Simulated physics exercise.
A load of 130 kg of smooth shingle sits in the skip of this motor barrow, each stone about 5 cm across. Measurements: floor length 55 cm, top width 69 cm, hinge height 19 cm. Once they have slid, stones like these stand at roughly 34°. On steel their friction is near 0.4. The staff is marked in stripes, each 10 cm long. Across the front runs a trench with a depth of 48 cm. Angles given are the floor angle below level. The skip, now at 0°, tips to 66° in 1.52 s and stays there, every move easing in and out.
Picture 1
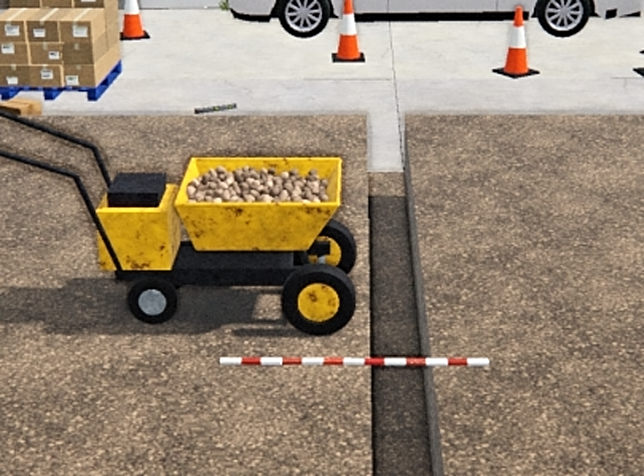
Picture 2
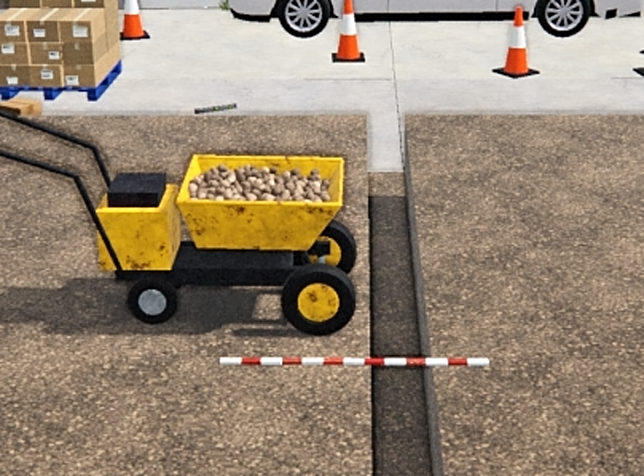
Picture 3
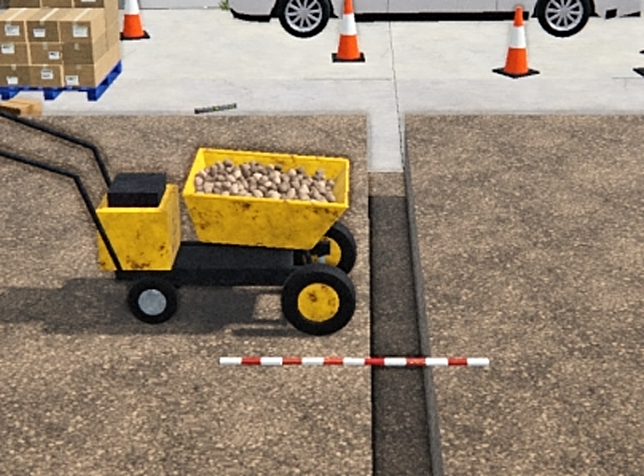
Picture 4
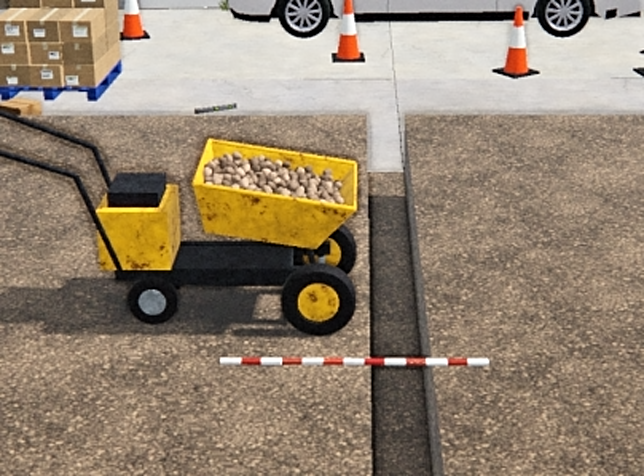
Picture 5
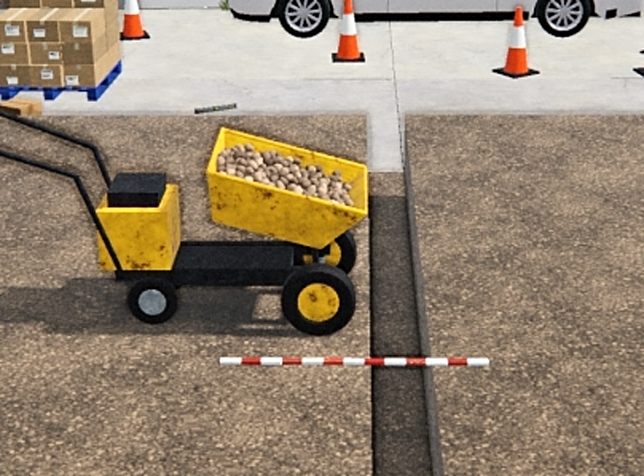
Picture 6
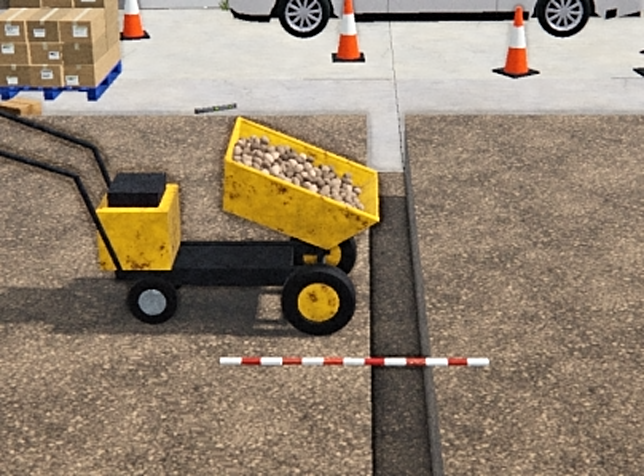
Yellow skip of smooth stones on a motor barrow tilting steadily down to the right beside a narrow trench, its back end rising.
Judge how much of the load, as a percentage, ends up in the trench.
Around 24 %.
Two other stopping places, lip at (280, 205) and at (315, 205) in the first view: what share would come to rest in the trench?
Near 80 and near 50 percent.
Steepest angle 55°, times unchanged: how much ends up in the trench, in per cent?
About 15 per cent would end up in the trench.
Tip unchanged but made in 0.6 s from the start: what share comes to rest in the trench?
Estimate: About 15 %.
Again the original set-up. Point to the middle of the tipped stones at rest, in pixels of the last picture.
Roughly at pixel (462, 303).
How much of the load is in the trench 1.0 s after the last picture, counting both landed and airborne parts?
Around 0 per cent of it, at that instant.
Then, 0.5 s after the last picture the floor is at 56°, 100 % in the skip; the foremost stones are at (420, 232).
Then, 1.0 s after the last picture the floor is at 66°, 56 % in the skip, 1 % in the trench, 44 % past the trench; the foremost stones are at (524, 297).
Then, 1.4 s after the last picture the floor is at 66°, 33 % in the skip, 2 % in the trench, 66 % past the trench; the foremost stones are at (593, 306).
Then, 3.3 s after the last picture the floor is at 66°, 4 % in the skip, 24 % in the trench, 72 % past the trench; the foremost stones are at (636, 316).
